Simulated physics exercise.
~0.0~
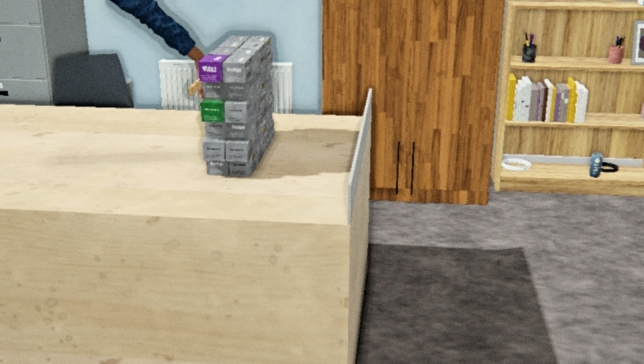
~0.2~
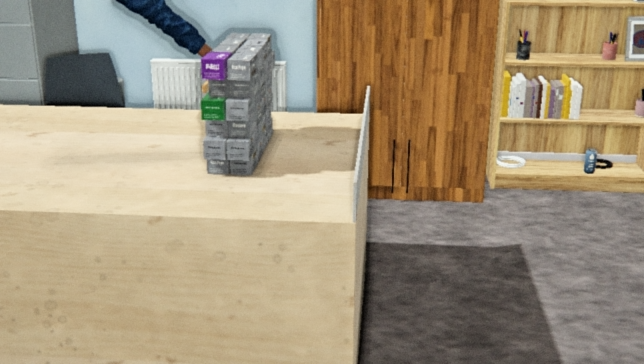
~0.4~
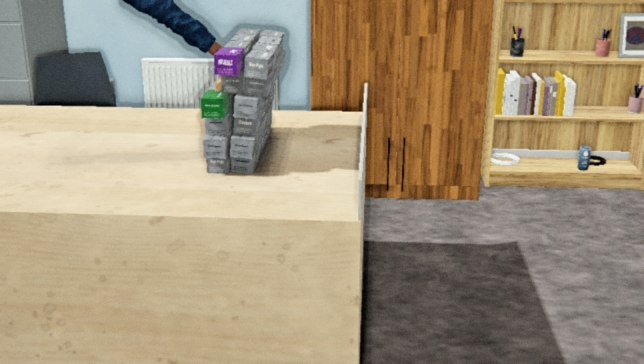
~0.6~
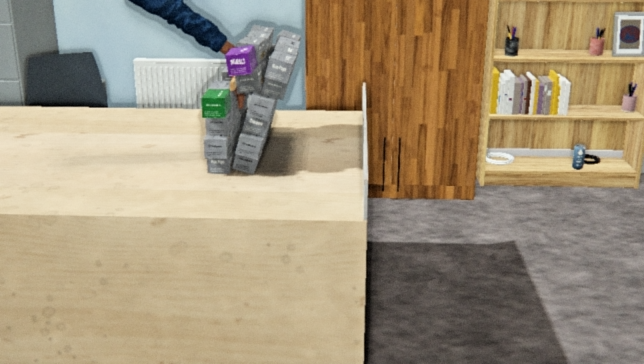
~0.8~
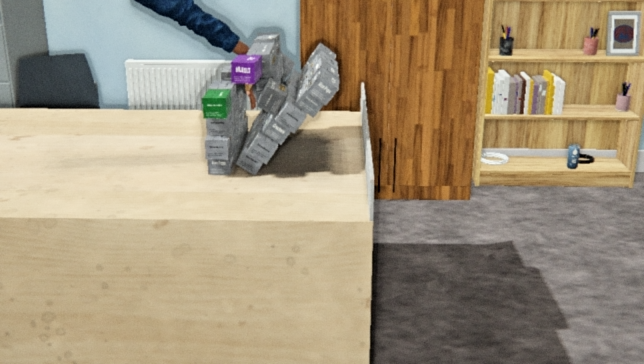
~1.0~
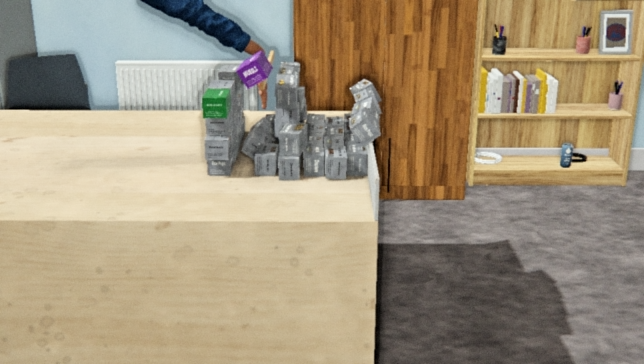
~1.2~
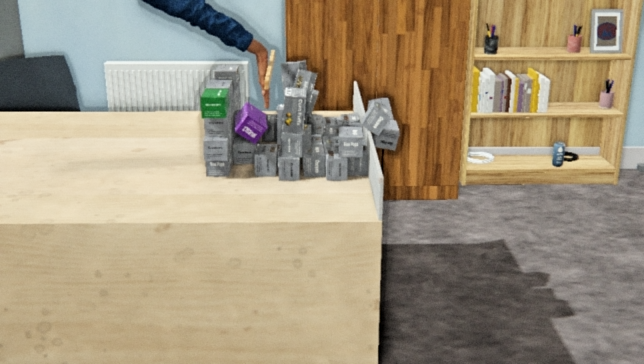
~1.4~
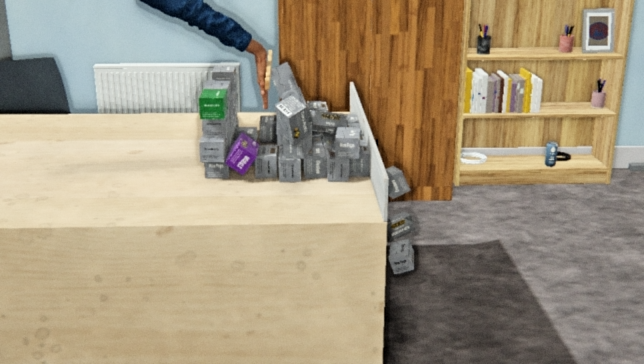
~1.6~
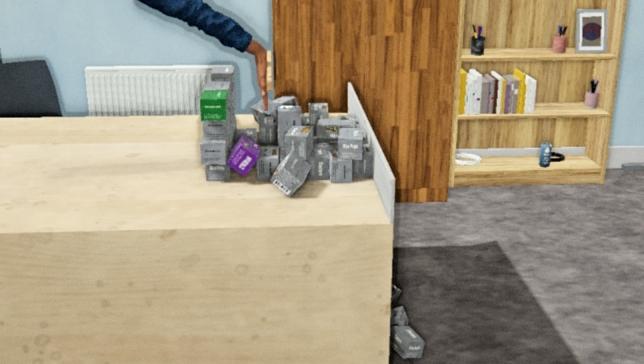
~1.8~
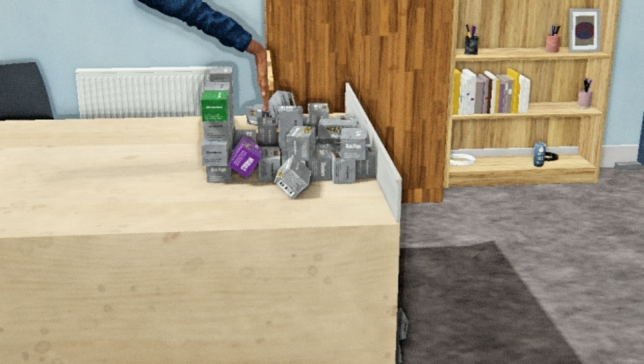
An arm in a dark blue sleeve reaches from behind a pale wooden counter and pushes a batten rightward into a stack of grey packets, one labelled purple and one green. The view looks across the countertop, drifting slightly, with a wooden cupboard and bookshelf behind. The stack splits, its right part leaning and toppling toward the low board at the counter's edge, while the purple packet tips and drops. A few grey packets tumble over the board to the floor. The arm stops, leaving the purple packet tilted among a jumbled heap and the green one still standing in its column.
